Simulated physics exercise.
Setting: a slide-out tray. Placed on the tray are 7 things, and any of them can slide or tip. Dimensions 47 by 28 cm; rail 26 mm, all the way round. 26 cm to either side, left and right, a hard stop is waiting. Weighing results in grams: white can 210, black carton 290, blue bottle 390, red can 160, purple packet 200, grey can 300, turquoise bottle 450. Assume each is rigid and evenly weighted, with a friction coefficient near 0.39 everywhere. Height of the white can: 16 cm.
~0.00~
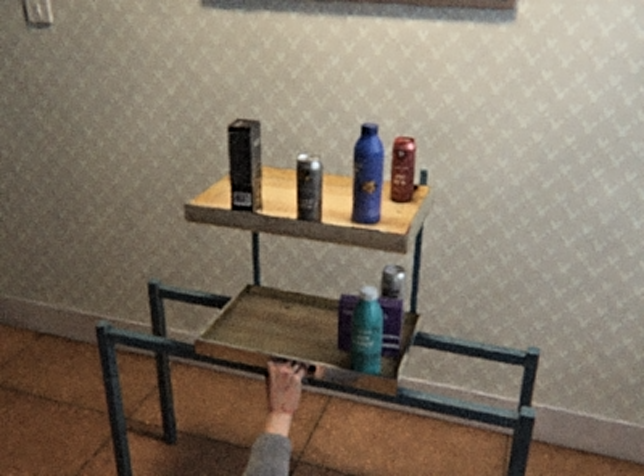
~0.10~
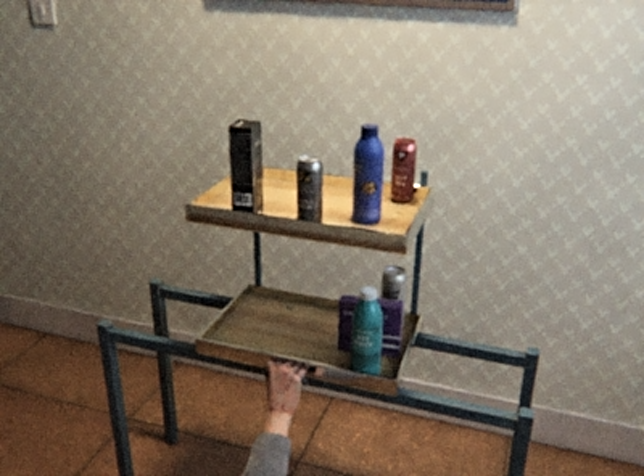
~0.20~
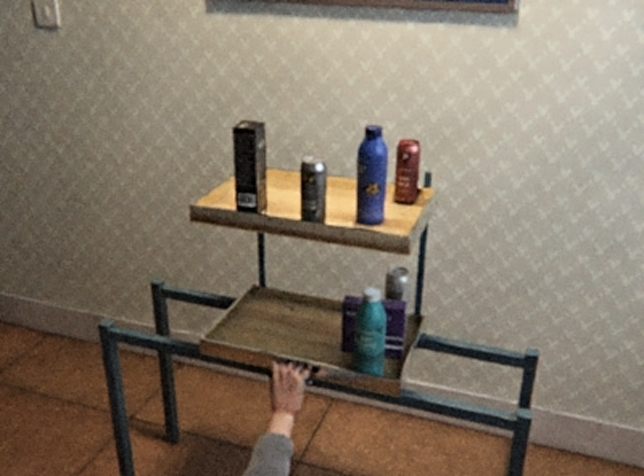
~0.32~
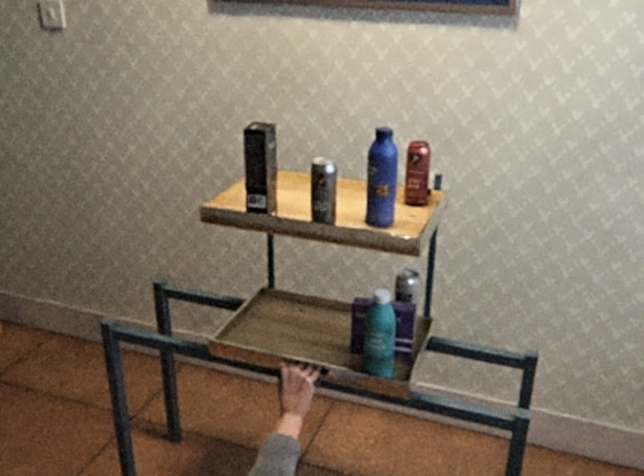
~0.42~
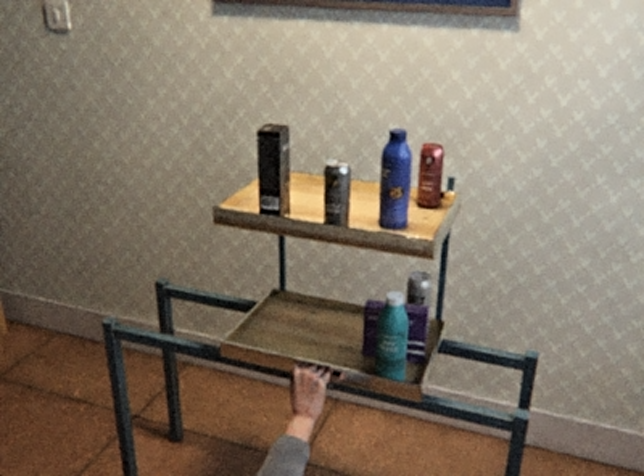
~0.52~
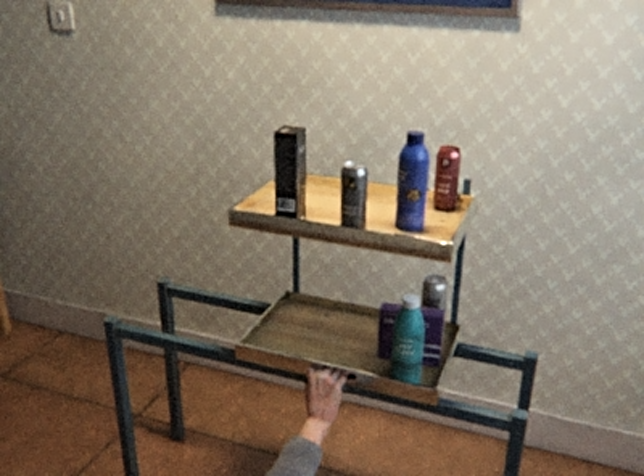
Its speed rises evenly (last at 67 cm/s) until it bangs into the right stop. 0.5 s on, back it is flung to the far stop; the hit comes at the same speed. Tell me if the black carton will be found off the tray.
That one never departs.
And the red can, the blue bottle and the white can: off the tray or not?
The red can ends on the tray; the blue bottle finishes off the tray; the white can ends on the tray.
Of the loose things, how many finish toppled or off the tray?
3.
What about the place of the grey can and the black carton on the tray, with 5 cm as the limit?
Grey can: Is displaced. Black carton: Is displaced.
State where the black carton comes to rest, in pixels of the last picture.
Rest point: Near (164, 189).
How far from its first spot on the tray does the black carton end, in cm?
The shift is close to 9 cm.
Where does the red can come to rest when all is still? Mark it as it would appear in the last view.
End point: Approx. (295, 160).
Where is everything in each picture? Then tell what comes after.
The first frame shows tray midway; black carton (246, 170).
The second frame shows tray midway; red can (403, 171); purple packet (370, 326).
The third frame shows tray moved 1 cm right; grey can (313, 194); turquoise bottle (370, 333).
The fourth frame shows tray moved 3 cm right; blue bottle (382, 176).
The fifth frame shows tray moved 6 cm right; red can (430, 176); purple packet (395, 331).
The sixth frame shows tray moved 10 cm right; black carton (290, 176); grey can (354, 199).
Around 1.42 s, tray moved 26 cm right; blue bottle now off the tray; black carton at 70° to upright near (424, 214); grey can on its side.
Around 2.52 s, tray moved 6 cm left; black carton at 70° to upright near (280, 193); grey can on its side; turquoise bottle shifted 3 cm.
Finally (4.6 s), off the tray, blue bottle; on their side or leaning hard on the tray, black carton and grey can; the other 4 still in place (within 5 cm). In the last view, black carton near (164, 189).
